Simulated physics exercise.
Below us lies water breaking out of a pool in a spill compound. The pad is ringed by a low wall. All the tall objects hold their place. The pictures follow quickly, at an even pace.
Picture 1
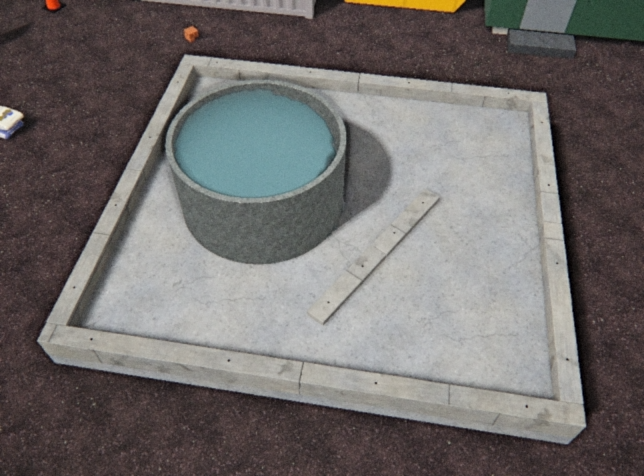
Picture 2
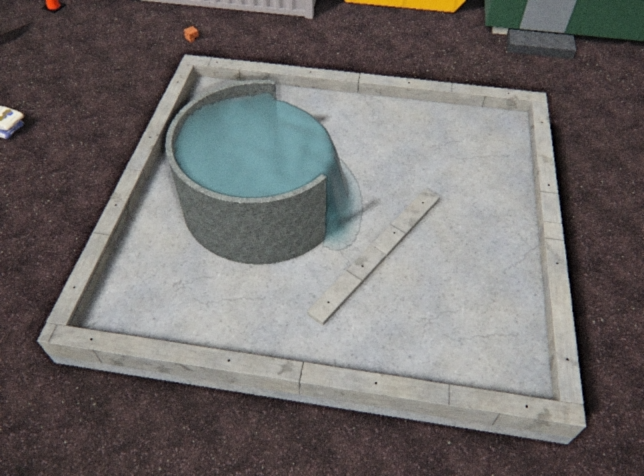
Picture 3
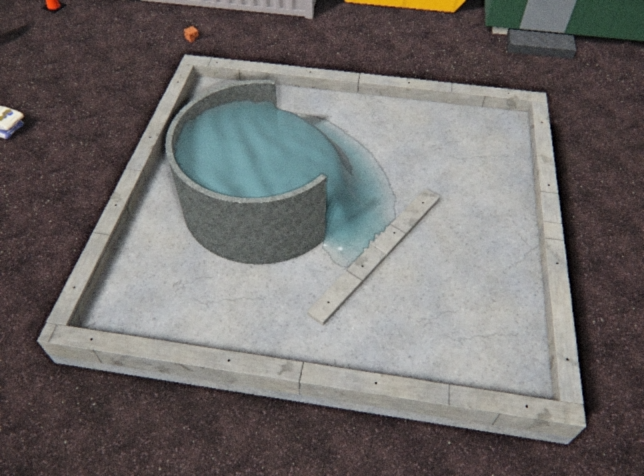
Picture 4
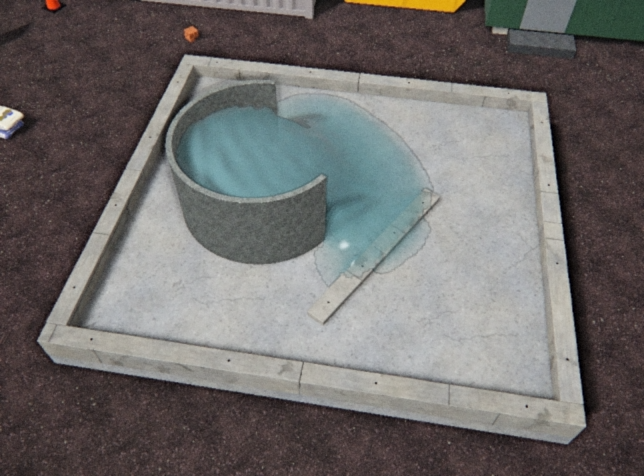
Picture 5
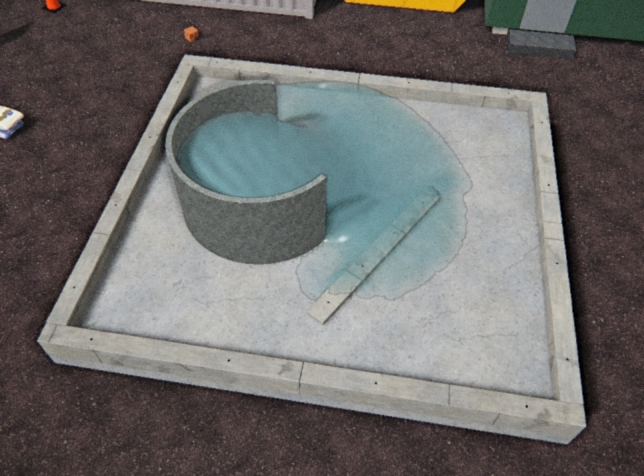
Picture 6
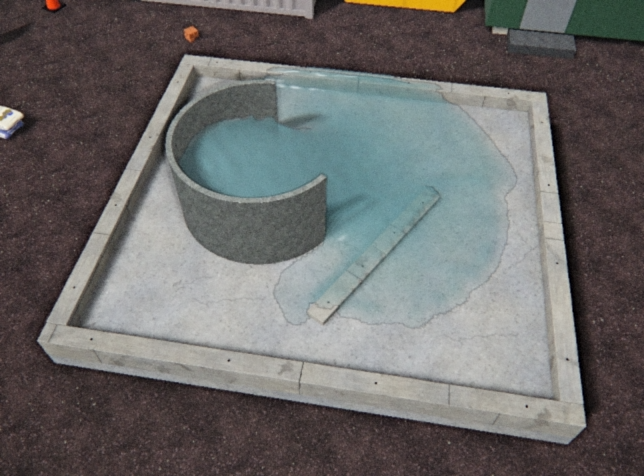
In the video, a round pool of still water opens on its right side, and water pours through the gap onto the walled pad, reaching a low slanted barrier and spreading over and around it across the pale floor.
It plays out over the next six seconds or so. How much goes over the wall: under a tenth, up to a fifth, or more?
The share lost is over a fifth.
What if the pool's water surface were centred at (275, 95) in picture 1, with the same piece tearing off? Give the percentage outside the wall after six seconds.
Roughly 36 per cent.
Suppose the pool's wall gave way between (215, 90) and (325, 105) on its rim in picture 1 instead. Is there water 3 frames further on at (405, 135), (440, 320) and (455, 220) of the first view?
As listed: Covered, no water, clear.
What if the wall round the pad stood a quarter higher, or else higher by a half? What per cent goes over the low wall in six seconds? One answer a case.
In turn 18 and 14 per cent.
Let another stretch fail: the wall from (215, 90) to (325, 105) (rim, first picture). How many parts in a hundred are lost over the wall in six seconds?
I make it 36 per cent.
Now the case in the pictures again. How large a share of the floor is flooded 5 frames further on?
Roughly 70 per cent.
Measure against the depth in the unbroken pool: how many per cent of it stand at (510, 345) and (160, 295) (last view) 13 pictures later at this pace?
In that order: 12 and 0 per cent.
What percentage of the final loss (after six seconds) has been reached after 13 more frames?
Roughly 80 per cent.
A moment on, water covers 65 % of the floor; the low wall has let 0 % over.
Next, water covers 70 % of the floor; the low wall has let 3 % over.
Then, water covers 70 % of the floor; the low wall has let 20 % over.
Later, water covers 80 % of the floor; the low wall has let 26 % over.
In the end, water covers 80 % of the floor; the low wall has let 26 % over.
